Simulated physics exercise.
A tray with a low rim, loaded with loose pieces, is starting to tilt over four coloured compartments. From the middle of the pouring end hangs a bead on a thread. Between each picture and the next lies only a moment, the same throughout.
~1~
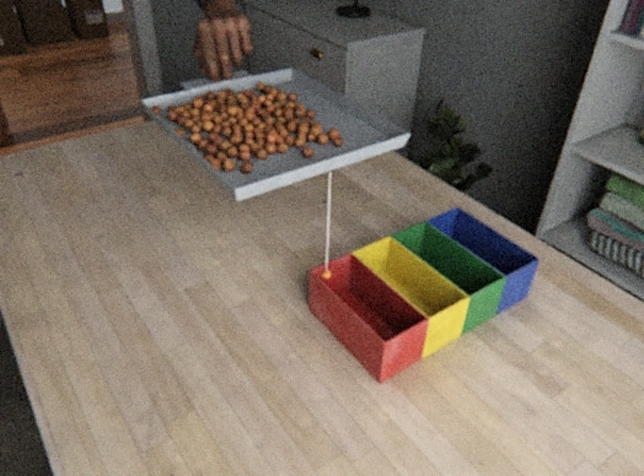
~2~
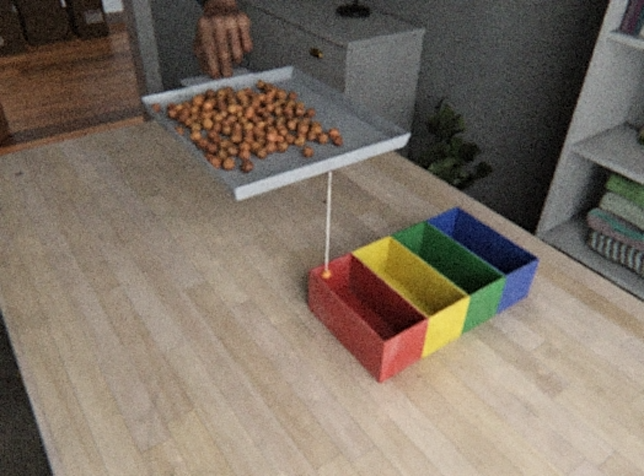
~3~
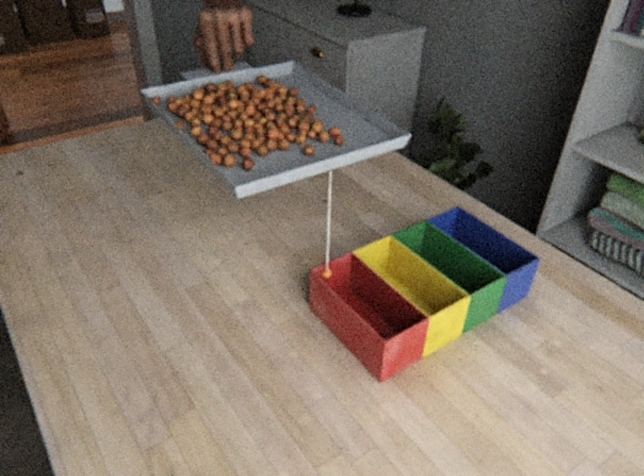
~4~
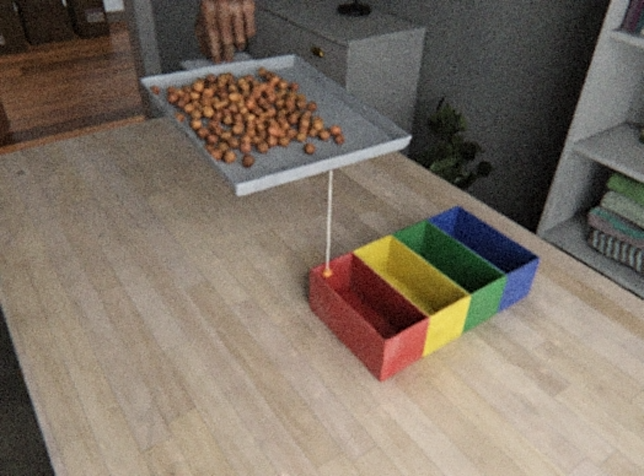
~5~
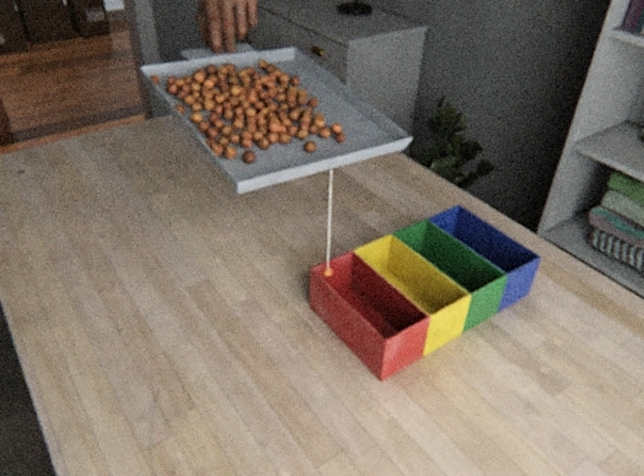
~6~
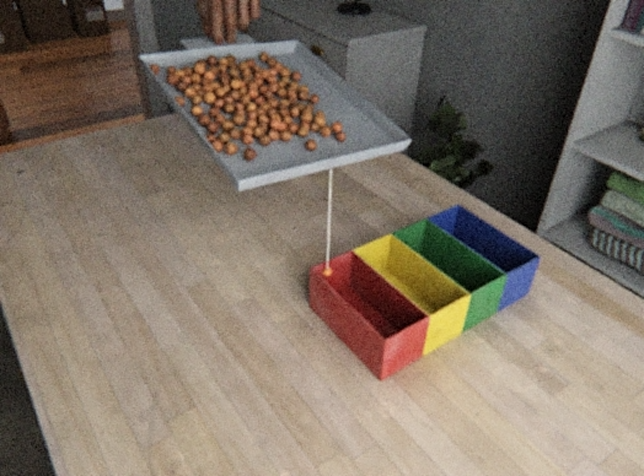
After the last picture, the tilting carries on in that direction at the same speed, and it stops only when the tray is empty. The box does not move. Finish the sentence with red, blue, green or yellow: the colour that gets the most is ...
... Yellow.
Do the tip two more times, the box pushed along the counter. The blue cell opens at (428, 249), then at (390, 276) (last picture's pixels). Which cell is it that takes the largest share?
So the first one goes to that green cell and the second to the cell in blue.
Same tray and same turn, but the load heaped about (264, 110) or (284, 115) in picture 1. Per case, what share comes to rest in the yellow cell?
Try 1: 60 %; try 2: 70 %.
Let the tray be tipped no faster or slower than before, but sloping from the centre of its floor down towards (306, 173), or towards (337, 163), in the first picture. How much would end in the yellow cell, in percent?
Lab note: Try 1 = 0 %, try 2 = 40 %.
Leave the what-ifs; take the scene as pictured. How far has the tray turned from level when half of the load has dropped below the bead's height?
A tilt of roughly 105°.
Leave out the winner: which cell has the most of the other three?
Rank two - the cell in red.
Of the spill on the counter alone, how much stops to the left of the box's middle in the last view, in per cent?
90 per cent, about.
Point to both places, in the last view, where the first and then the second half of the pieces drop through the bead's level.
The leading part at (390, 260), the rest of it at (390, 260).
Soon, tray tipped steeply; all on the tray.
A while on, tray tipped right over; nearly all on the tray; a small part in the yellow cell; a stray few in the green cell; a stray few falling or outside the box.
Towards the end, tray tipped past a quarter turn; about half in the yellow cell; about a quarter in the red cell; a small part in the green cell; a small part falling or outside the box.
Finally, tray tipped past a quarter turn; about half in the yellow cell; about a quarter in the red cell; a small part in the green cell; none in the blue cell; a small part outside the box.
